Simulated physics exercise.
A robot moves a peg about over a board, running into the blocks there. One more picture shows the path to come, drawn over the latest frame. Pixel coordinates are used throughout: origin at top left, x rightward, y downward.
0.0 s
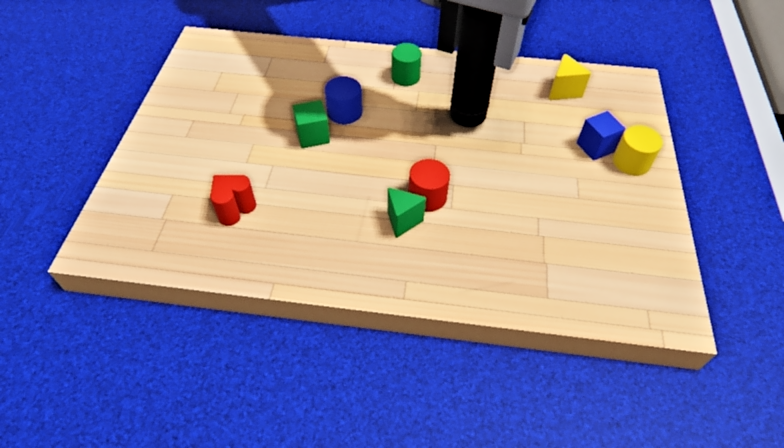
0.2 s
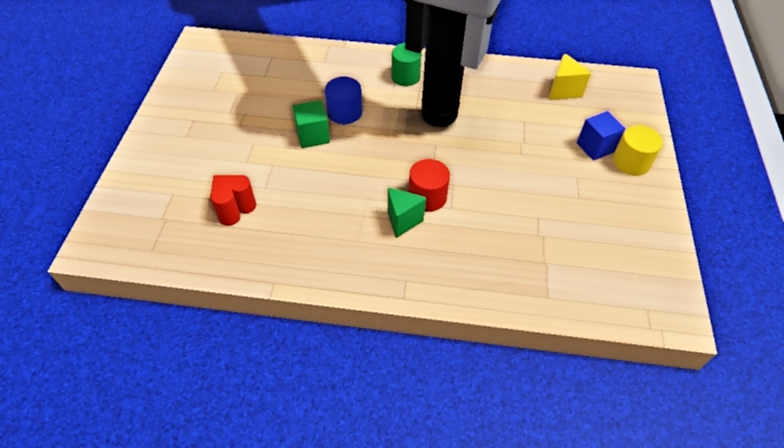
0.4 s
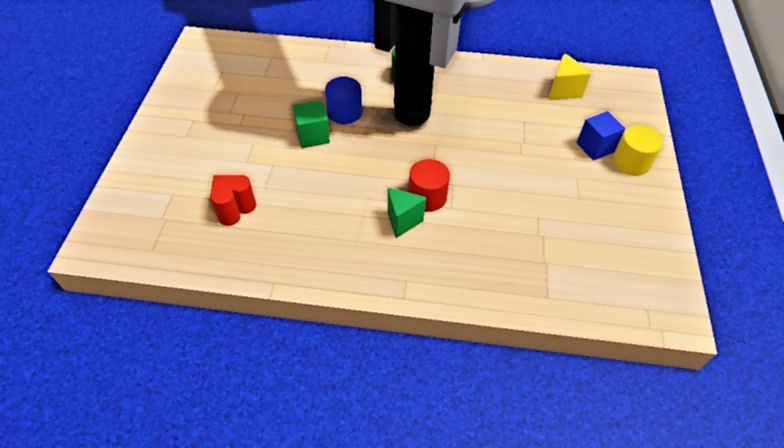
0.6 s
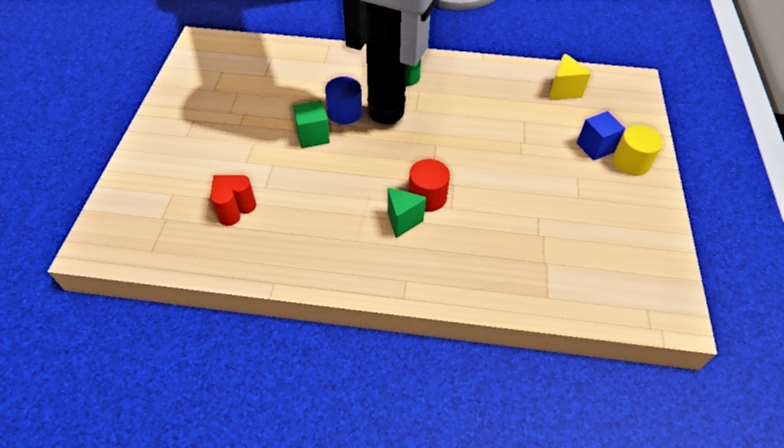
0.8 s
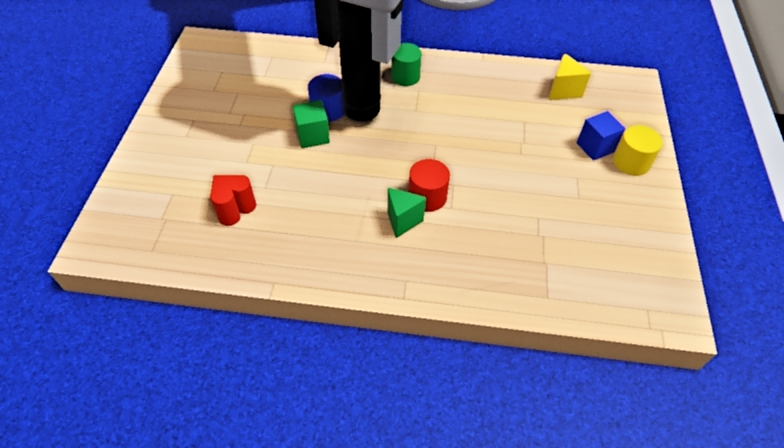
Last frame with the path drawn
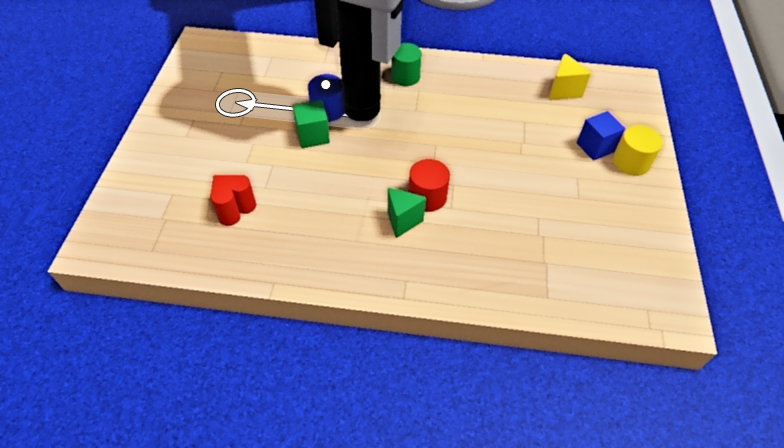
At the start, a black peg held by a robot stands on a wooden board among red, green, blue and yellow blocks. The peg slides steadily left, passing in front of the green cylinder while the blocks stay still, then nudges the blue cylinder slightly left, behind the green square block.
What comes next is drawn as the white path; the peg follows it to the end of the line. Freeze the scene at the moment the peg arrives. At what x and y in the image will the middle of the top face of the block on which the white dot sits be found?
When the path ends, it will be at (224, 55).
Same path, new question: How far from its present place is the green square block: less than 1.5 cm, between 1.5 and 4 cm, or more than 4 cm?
Shift of under 1.5 cm.
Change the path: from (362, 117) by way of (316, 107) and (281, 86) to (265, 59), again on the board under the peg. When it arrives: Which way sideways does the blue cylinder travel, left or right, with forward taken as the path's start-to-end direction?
Goes left.
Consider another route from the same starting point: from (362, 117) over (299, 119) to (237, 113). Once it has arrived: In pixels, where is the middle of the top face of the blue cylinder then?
At (261, 66).
Drawn move, straight from (362, 117) to (236, 103); the dot is on the blue cylinder.
The first path, step by step. One third of the way, peg at (318, 105); green square block at (303, 113), turned 30° anticlockwise; blue cylinder at (283, 76).
Two thirds of the way, peg at (276, 100); green square block at (302, 113), turned 35° anticlockwise; blue cylinder at (248, 66).
At the end, peg at (234, 96); green square block at (302, 113), turned 35° anticlockwise; blue cylinder at (224, 55); green cylinder still.
